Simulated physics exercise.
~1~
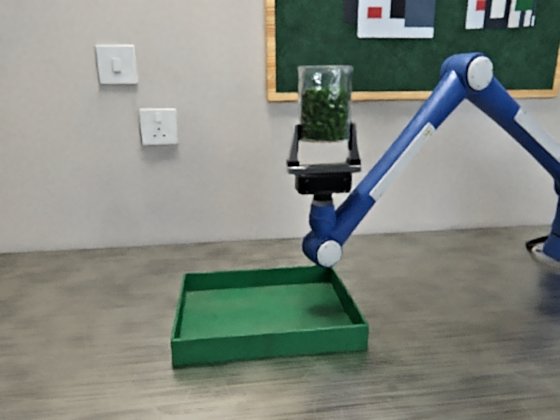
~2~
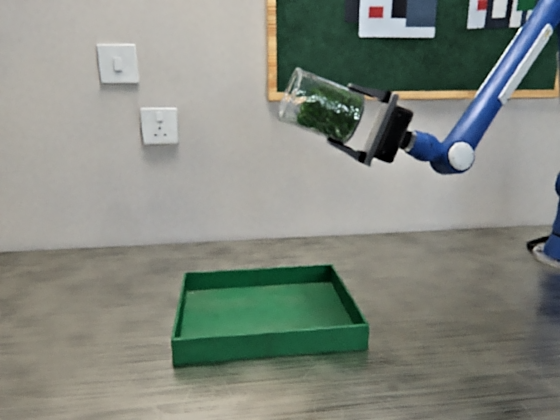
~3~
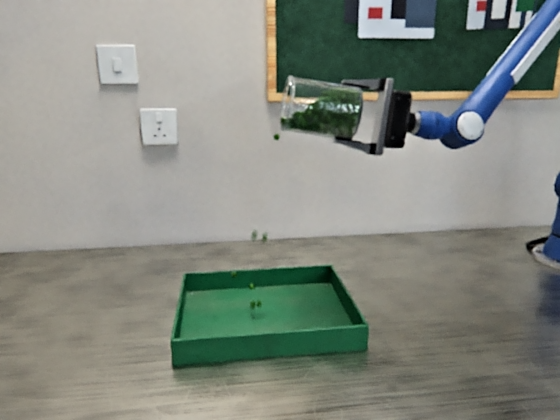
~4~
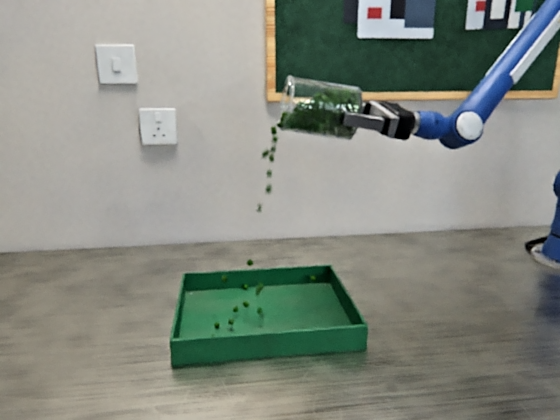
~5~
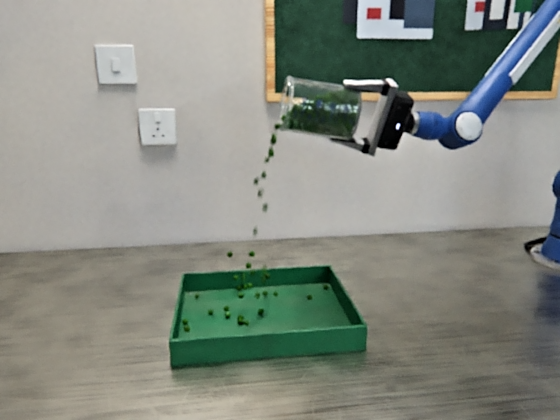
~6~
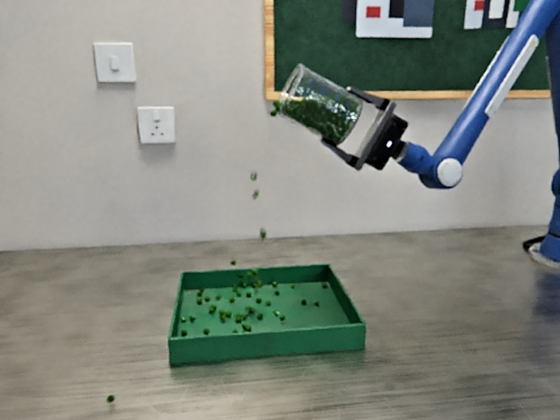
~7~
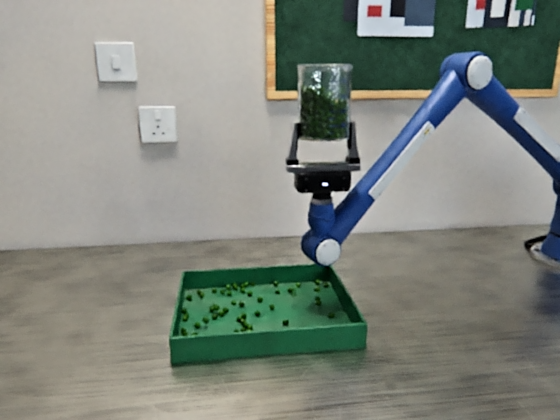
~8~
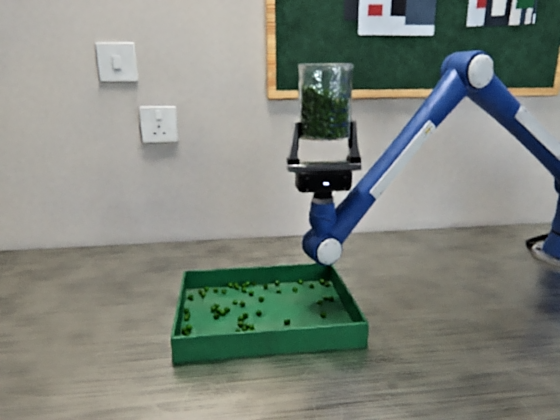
A blue robot arm tips a clear tumbler, spills some green beads into a tray, then rights it.
